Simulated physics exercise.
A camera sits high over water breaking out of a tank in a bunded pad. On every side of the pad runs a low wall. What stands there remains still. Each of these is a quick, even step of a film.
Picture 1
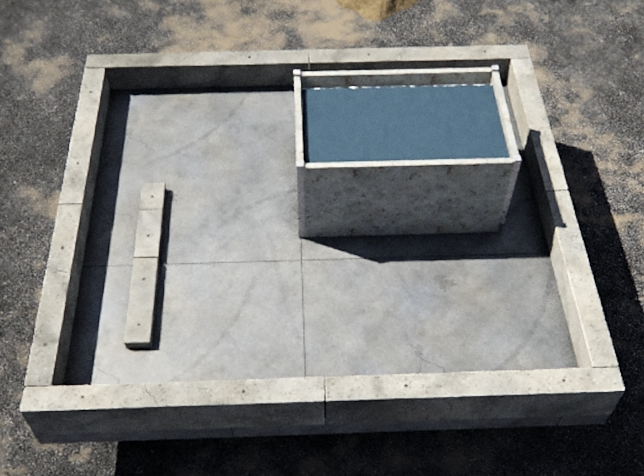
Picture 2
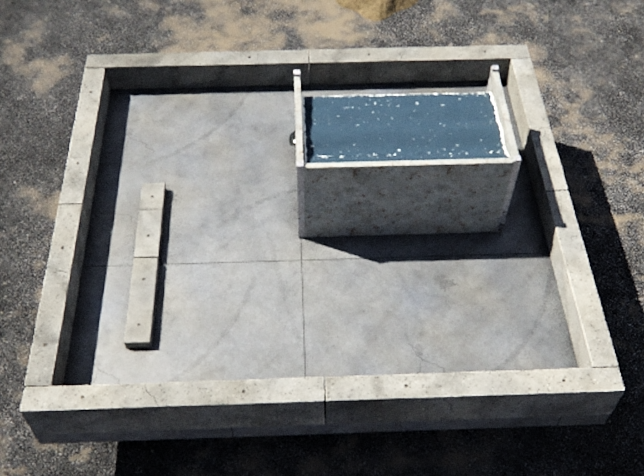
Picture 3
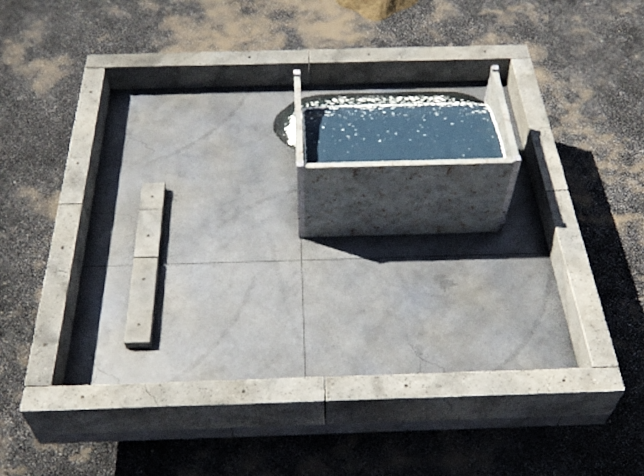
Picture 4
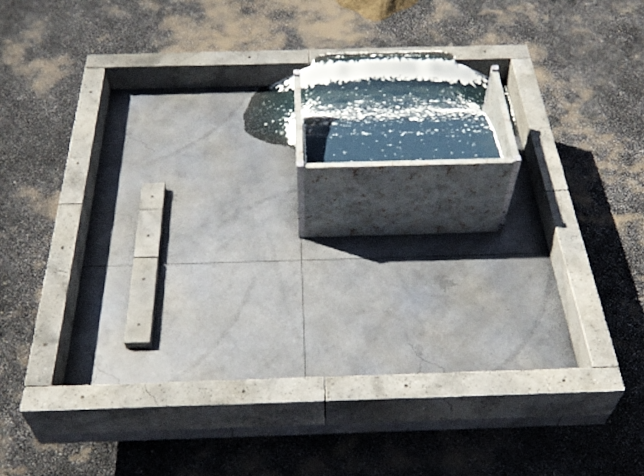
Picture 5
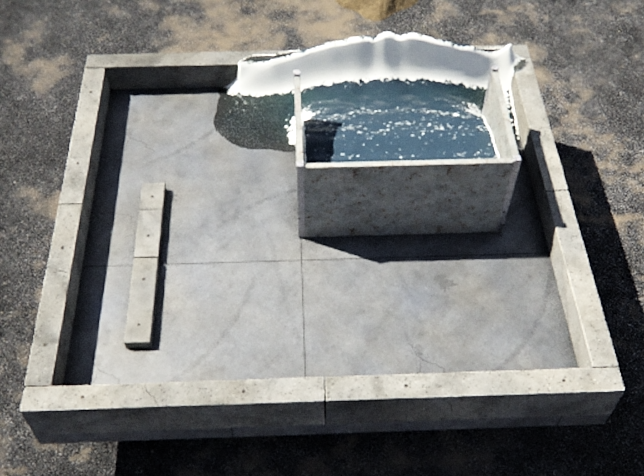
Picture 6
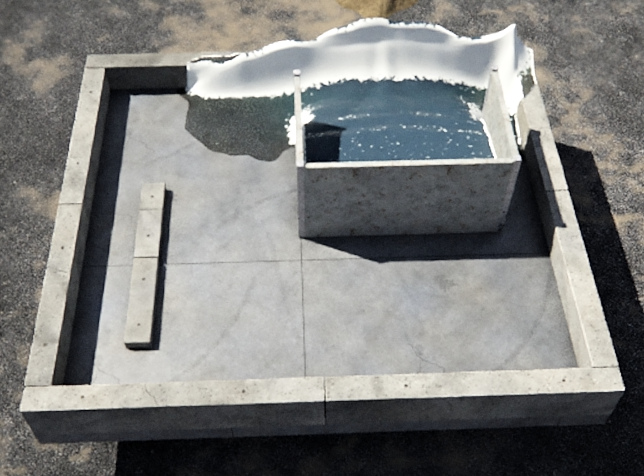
Water bursting from the far side of a concrete tank, surging up against the low back wall and spreading left across the pad.
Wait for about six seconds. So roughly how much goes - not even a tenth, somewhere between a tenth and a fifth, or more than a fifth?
My guess: More than a fifth.
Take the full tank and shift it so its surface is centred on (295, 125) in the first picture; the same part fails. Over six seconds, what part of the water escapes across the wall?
Near 22 in a hundred, I reckon.
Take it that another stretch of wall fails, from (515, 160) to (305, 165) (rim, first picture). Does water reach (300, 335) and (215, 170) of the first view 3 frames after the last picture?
Going in order, I'd call it inundated and then not reached.
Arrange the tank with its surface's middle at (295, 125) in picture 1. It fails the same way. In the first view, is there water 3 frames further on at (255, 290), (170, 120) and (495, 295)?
Untouched, submerged, untouched.
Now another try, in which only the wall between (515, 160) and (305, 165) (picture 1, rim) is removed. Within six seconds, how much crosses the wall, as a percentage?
Roughly 12 per cent.
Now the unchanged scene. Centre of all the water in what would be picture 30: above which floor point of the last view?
My pick is pixel (315, 208).
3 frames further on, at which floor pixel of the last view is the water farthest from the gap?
By then the tip should be at about (111, 100).
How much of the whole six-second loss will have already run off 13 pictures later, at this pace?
Around 100 percent.
A moment on, water covers 25 % of the floor; the low wall has let 9 % over.
Next, water covers 30 % of the floor; the low wall has let 19 % over.
Then, water covers 50 % of the floor; the low wall has let 25 % over.
Later, water covers 65 % of the floor; the low wall has let 25 % over.
In the end, water covers 75 % of the floor; the low wall has let 25 % over.
